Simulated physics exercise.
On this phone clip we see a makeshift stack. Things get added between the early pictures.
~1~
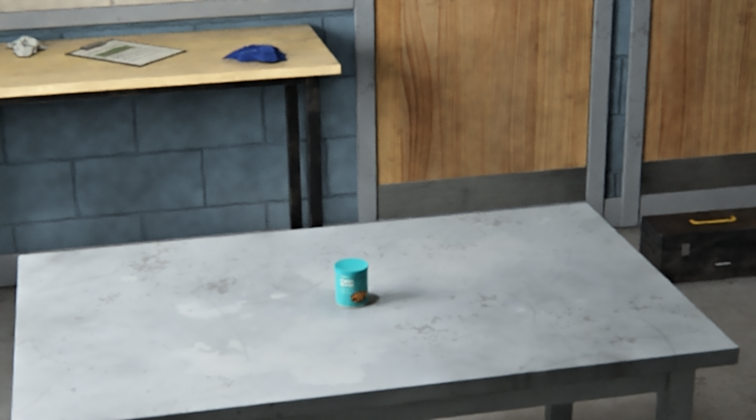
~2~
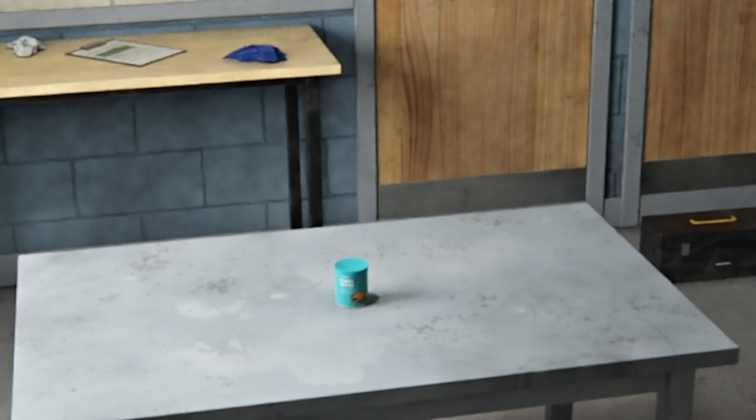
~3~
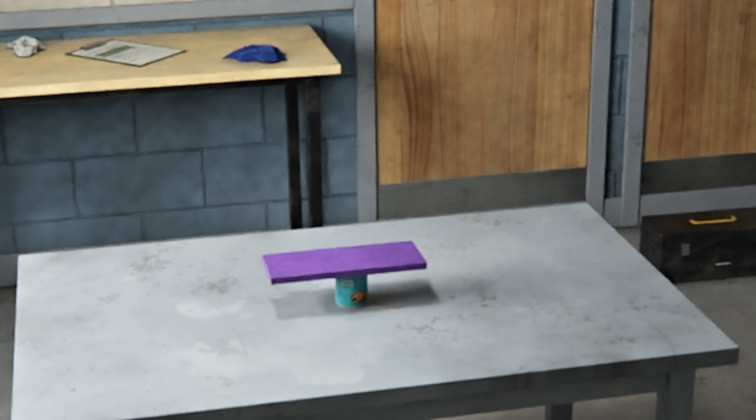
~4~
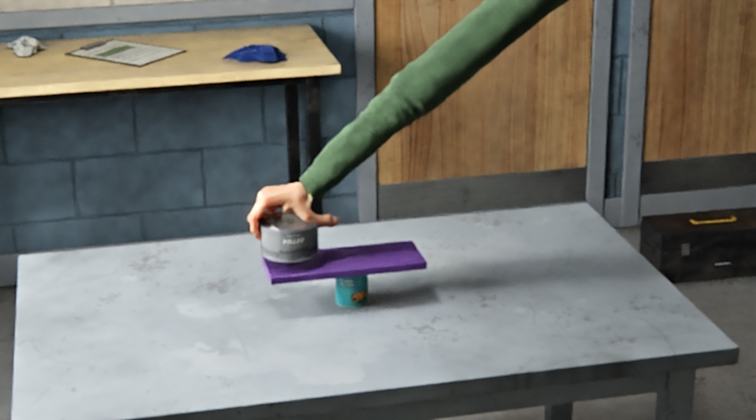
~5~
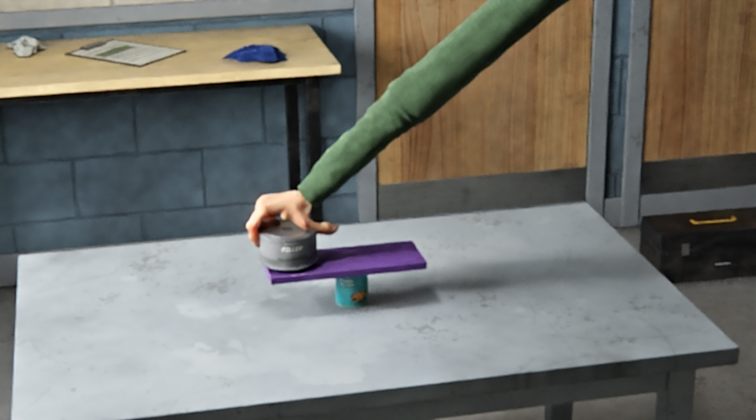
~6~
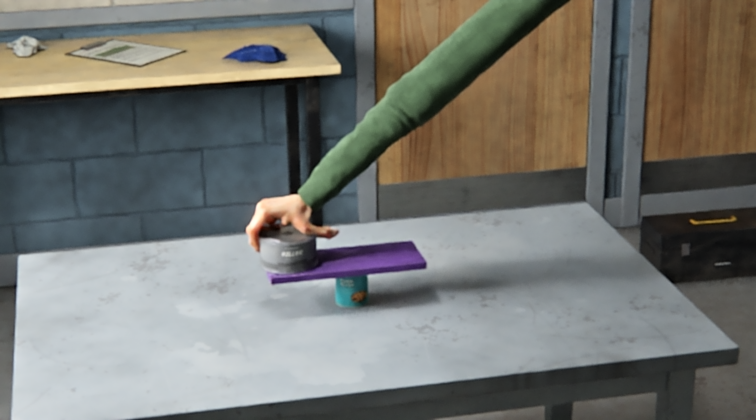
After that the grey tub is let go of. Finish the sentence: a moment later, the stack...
It topples.
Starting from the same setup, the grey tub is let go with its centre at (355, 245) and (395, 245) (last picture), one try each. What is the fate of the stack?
Result of try one: No collapse; result of try two: Collapse.
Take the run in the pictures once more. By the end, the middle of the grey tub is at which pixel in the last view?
The object winds up at approximately (278, 283).
Then, 0.20 s past the last view, grey tub rocked 10° from its first pose near (285, 257); purple board rocked 10° from its first pose.
Then, 0.30 s past the last view, grey tub now fallen; purple board rocked 38° from its first pose.
Then, 0.40 s past the last view, purple board rocked 35° from its first pose.
Finally, fallen, grey tub; down or leaning hard in the stack, purple board; turquoise tin still in place. Final places as the last picture's camera would see them, grey tub near (278, 283). The stack gives way.
